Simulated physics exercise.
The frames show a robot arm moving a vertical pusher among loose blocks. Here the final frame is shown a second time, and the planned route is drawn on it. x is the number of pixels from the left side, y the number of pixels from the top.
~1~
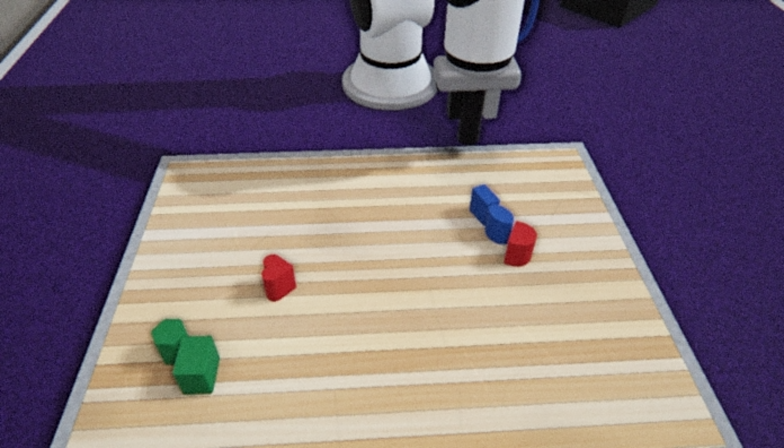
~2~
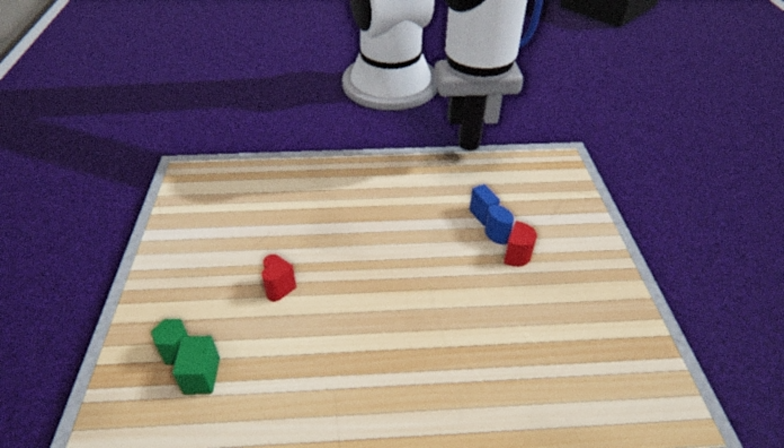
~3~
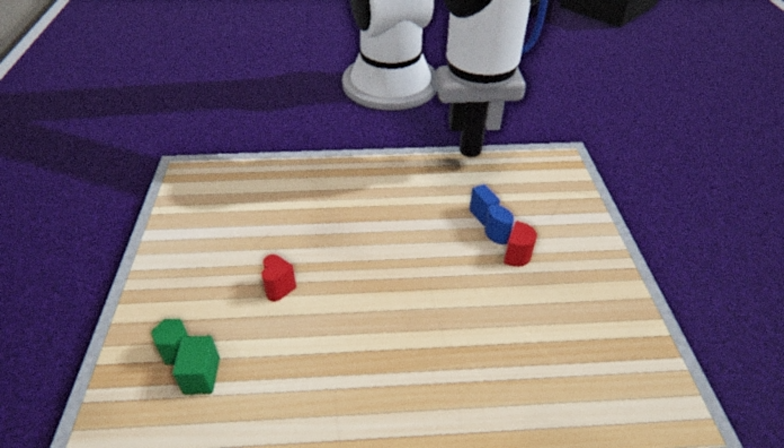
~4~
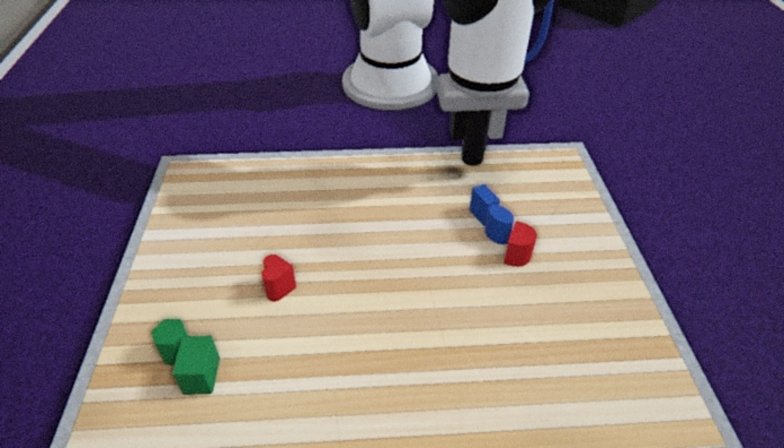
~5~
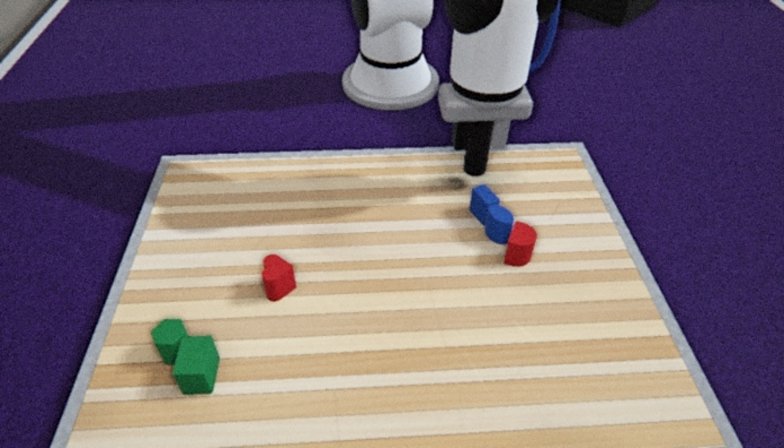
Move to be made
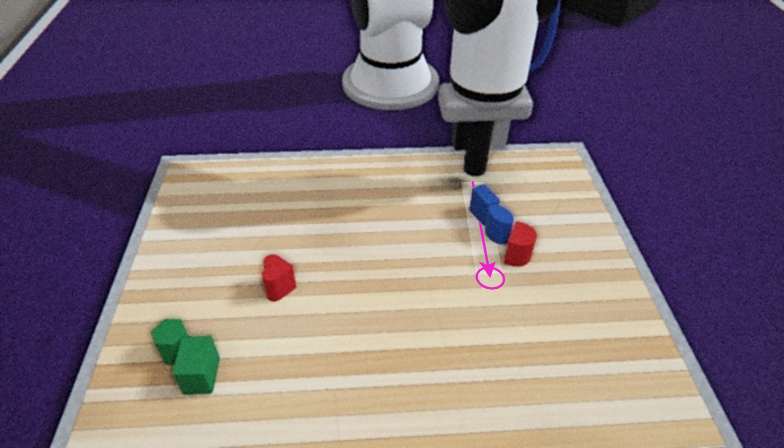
The video shows a robot arm lowering its black pusher a short way over the far edge of a striped wooden board toward two blue blocks and a red one, while all the red, blue and green blocks stay still.
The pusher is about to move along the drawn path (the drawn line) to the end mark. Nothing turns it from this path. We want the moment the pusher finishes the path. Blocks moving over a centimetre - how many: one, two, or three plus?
That push would leave three or more blocks displaced by more than about 1 cm.
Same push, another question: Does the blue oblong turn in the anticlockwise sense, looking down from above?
Answer: No.
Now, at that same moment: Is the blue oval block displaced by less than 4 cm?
No, it doesn't check out.
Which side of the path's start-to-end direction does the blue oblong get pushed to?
The right-hand side.
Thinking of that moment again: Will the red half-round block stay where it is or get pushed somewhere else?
By the time the path is finished, it has moved at least a centimetre.
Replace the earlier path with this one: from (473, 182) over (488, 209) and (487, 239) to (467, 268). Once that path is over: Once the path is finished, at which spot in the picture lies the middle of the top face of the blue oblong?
I expect it at (439, 242).
Path on the board, from (473, 182) directly to (490, 278).
On the path given first. One third of the way, pusher (480, 199); blue oblong (482, 208), turned 25° clockwise; blue oval block (502, 223), turned 60° anticlockwise.
Two thirds of the way, pusher (486, 232); blue oblong (477, 239), turned 60° clockwise; blue oval block (506, 235), turned 115° anticlockwise; red half-round block (529, 237).
At the end, pusher (493, 266); blue oblong (469, 268), turned 110° clockwise; blue oval block (524, 260), turned 185° anticlockwise; red half-round block (535, 242), turned 40° anticlockwise.
